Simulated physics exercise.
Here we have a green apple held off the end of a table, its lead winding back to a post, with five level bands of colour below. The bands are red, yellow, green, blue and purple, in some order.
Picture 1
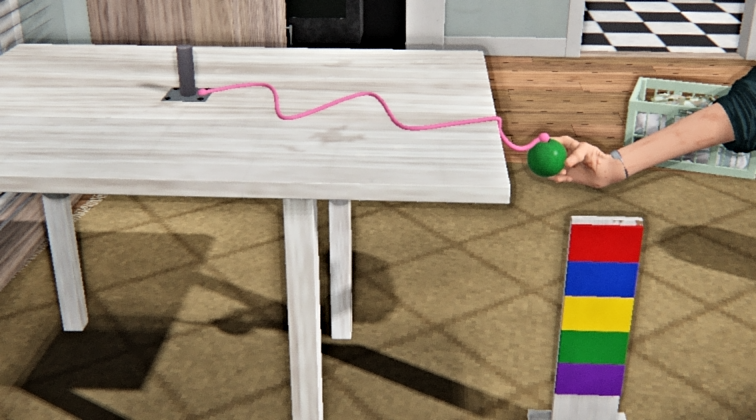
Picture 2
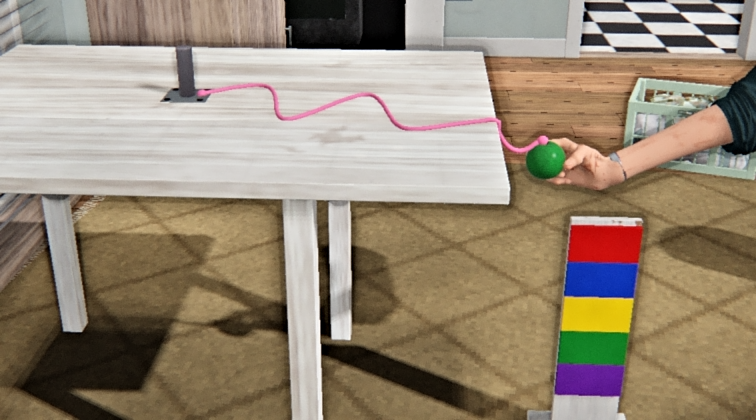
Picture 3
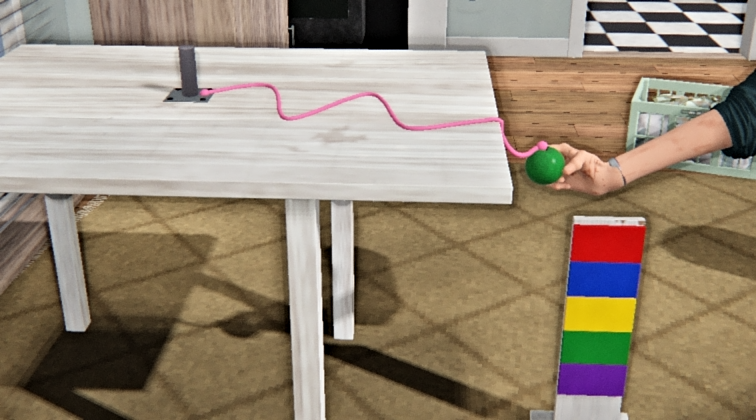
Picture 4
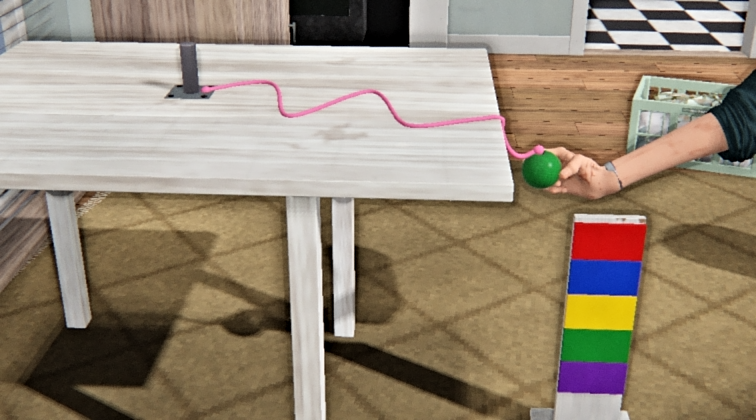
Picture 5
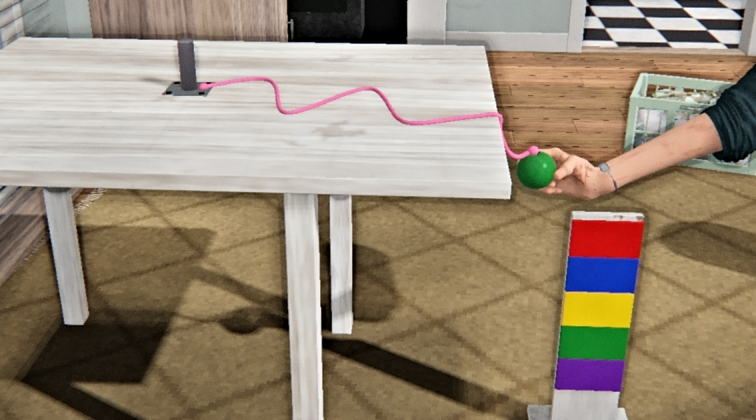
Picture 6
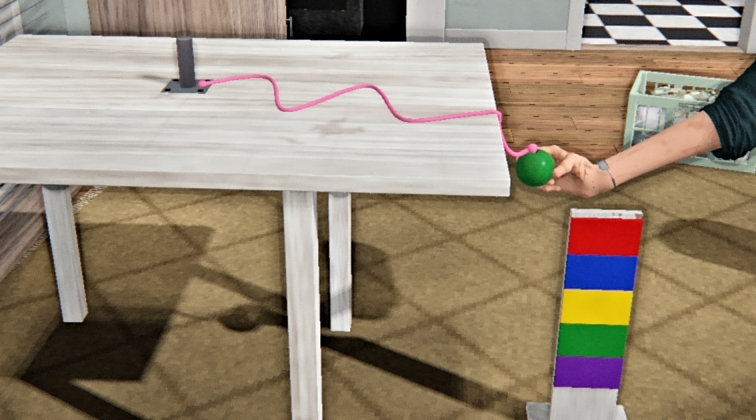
Hand holding a green ball on a wavy pink cord beside a white table, shifting very slightly left above coloured bands.
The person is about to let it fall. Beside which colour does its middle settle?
Its centre hangs level with the purple band.
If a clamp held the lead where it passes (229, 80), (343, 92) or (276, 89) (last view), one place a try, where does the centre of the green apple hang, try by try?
The places are (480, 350), (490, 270) and (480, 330).
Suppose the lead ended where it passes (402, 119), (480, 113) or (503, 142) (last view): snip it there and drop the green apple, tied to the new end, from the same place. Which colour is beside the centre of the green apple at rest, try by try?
It would be red; yellow; green.
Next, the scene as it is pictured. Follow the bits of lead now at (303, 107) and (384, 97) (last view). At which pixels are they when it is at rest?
Near (400, 99) and (494, 146).
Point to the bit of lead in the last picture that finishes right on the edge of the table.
Near (370, 86).
Soon after, apple near (481, 366); level with purple.
Then, apple near (480, 361); level with purple.
At rest, apple near (479, 363); level with purple. Its middle rests at the purple band.
